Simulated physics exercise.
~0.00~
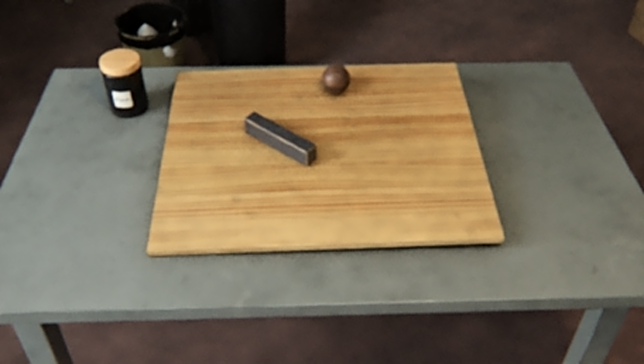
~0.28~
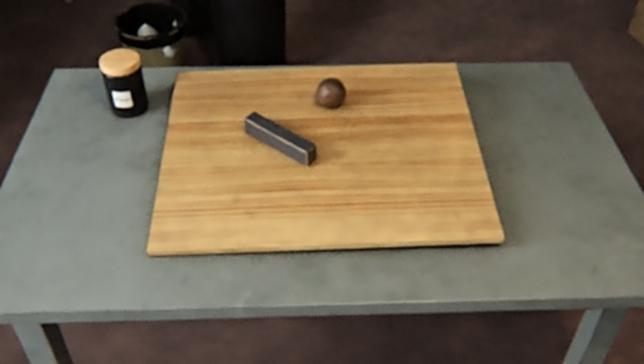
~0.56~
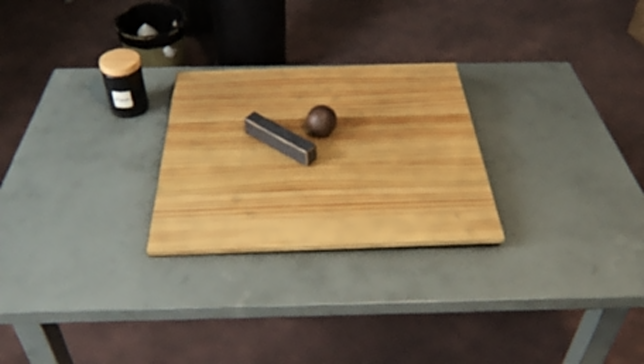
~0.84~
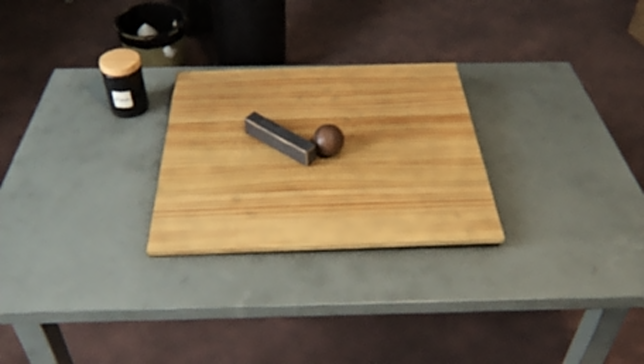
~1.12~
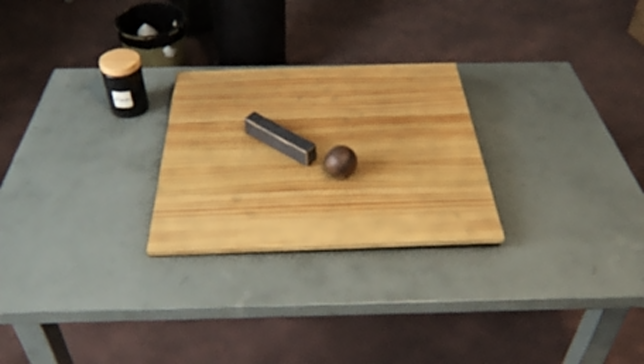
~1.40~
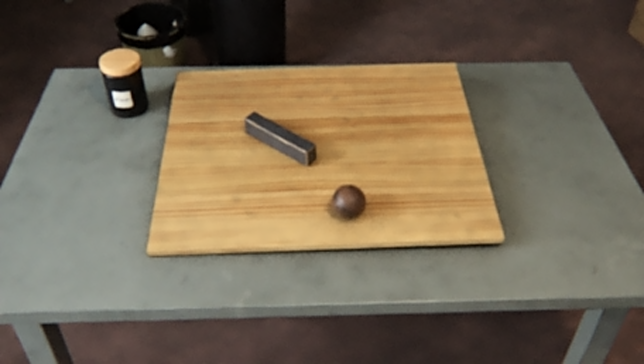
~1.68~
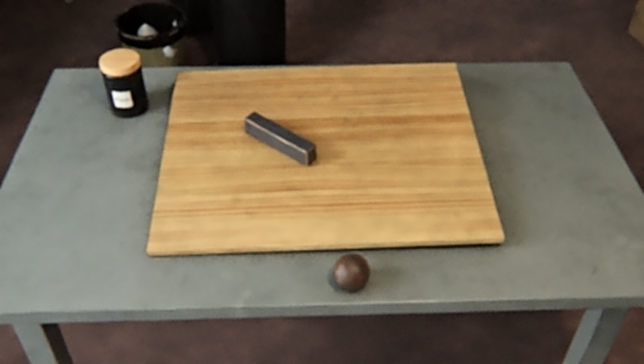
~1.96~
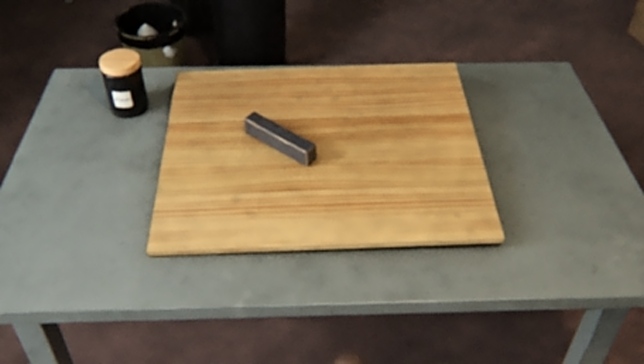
On a wooden board, a brown ball rolls past a dark block and off the near edge.
